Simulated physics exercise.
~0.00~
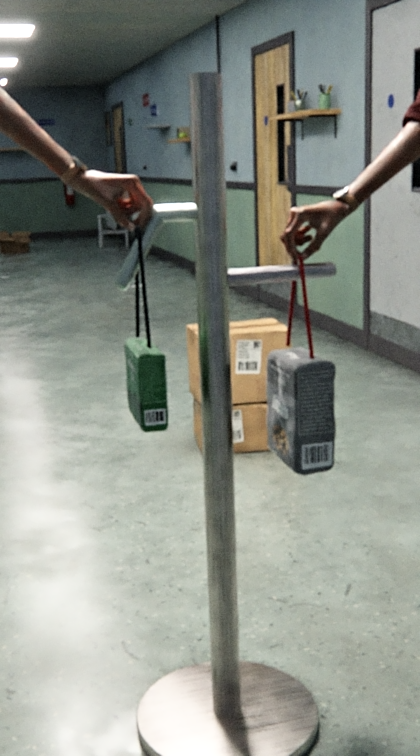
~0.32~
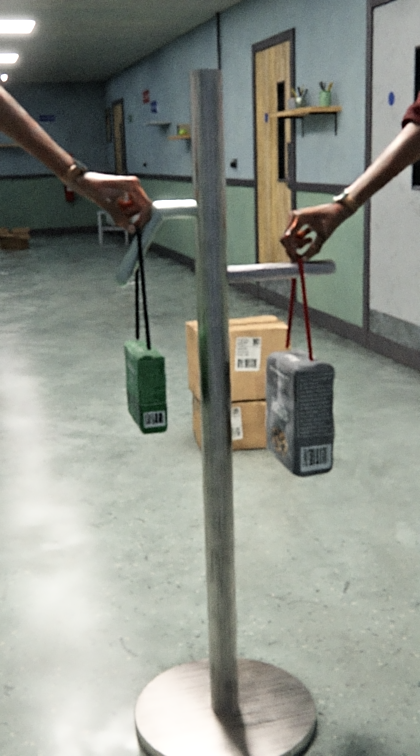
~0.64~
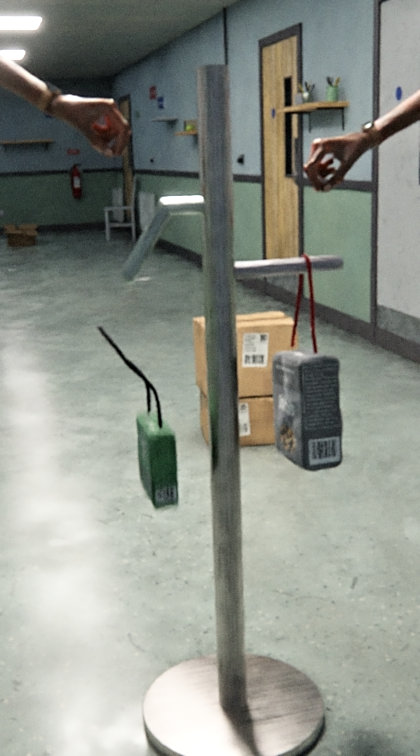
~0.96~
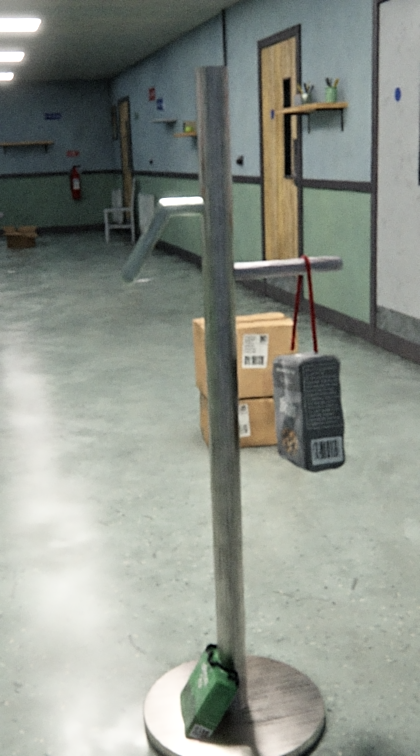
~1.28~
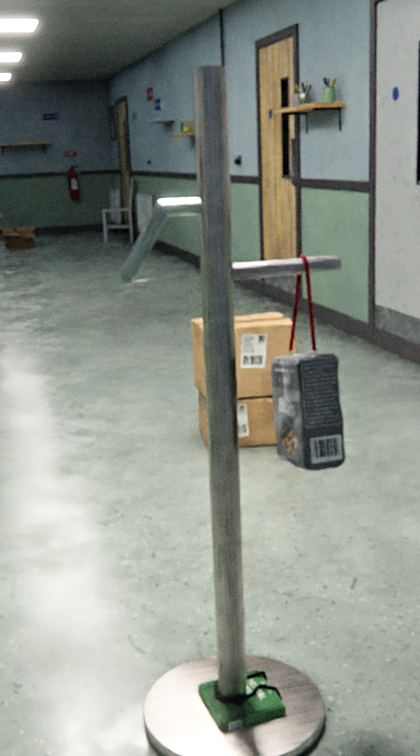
A green pouch on a dark cord is lowered by a hand at the left of a metal stand, while another hand holds a grey bag by its red loop at the right, seen from a slightly swaying camera in a corridor with blue and green walls. Two cardboard boxes sit behind the stand. Both hands let go and draw back, and the grey bag hangs from the right peg. The green pouch drops past the sloping left peg, lands leaning against the pole at the round base, then tips flat. It ends lying there, with the grey bag still hanging.
